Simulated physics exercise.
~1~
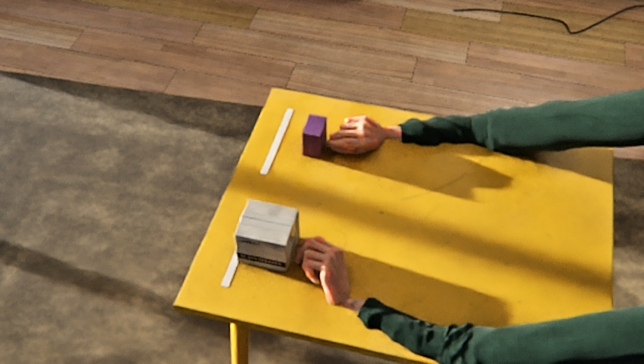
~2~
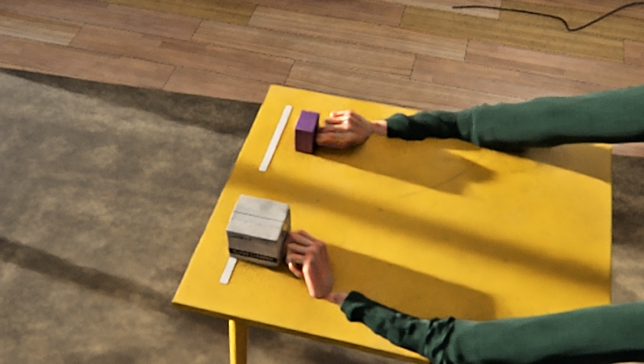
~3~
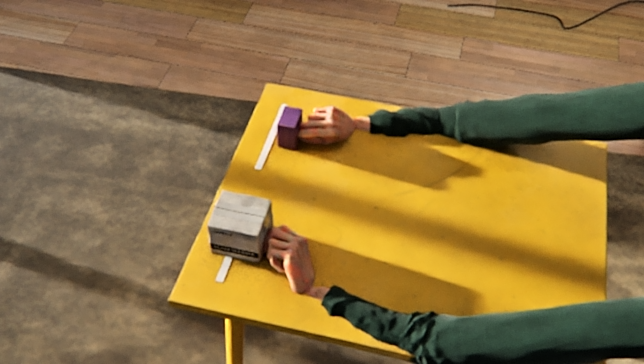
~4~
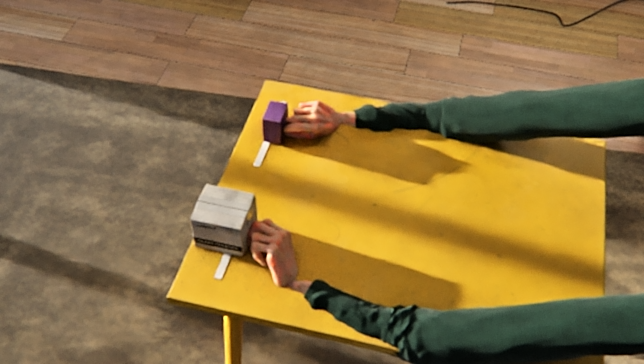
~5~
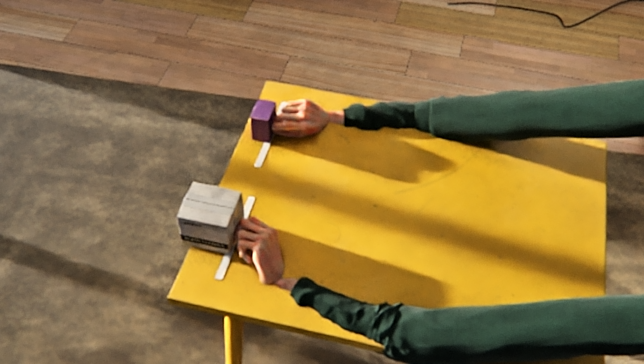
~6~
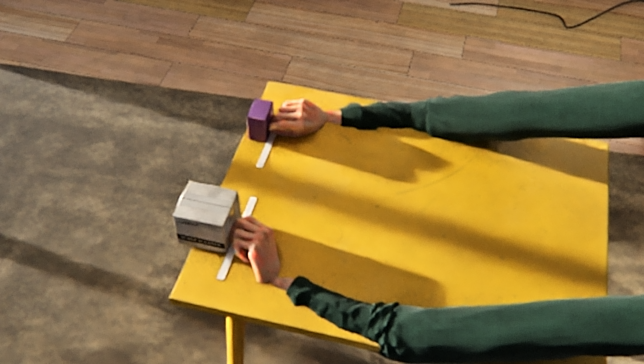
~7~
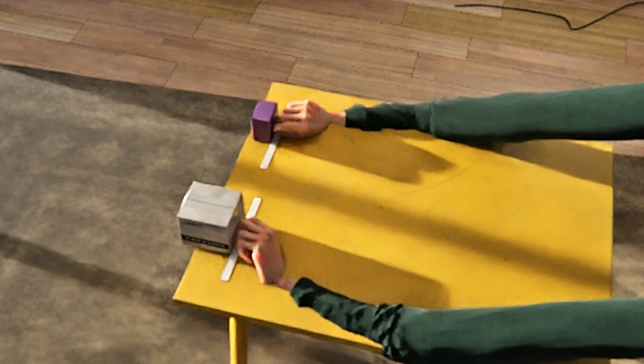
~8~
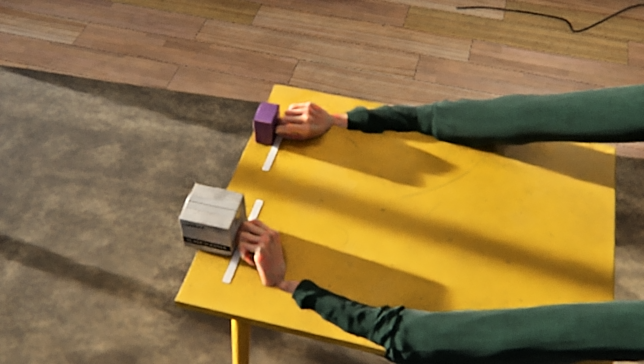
We see two green-sleeved hands on a yellow table slowly pushing a small purple block and a larger whitish box leftward past strips of pale tape toward the table's end, where the hands stop and both objects remain on the table.
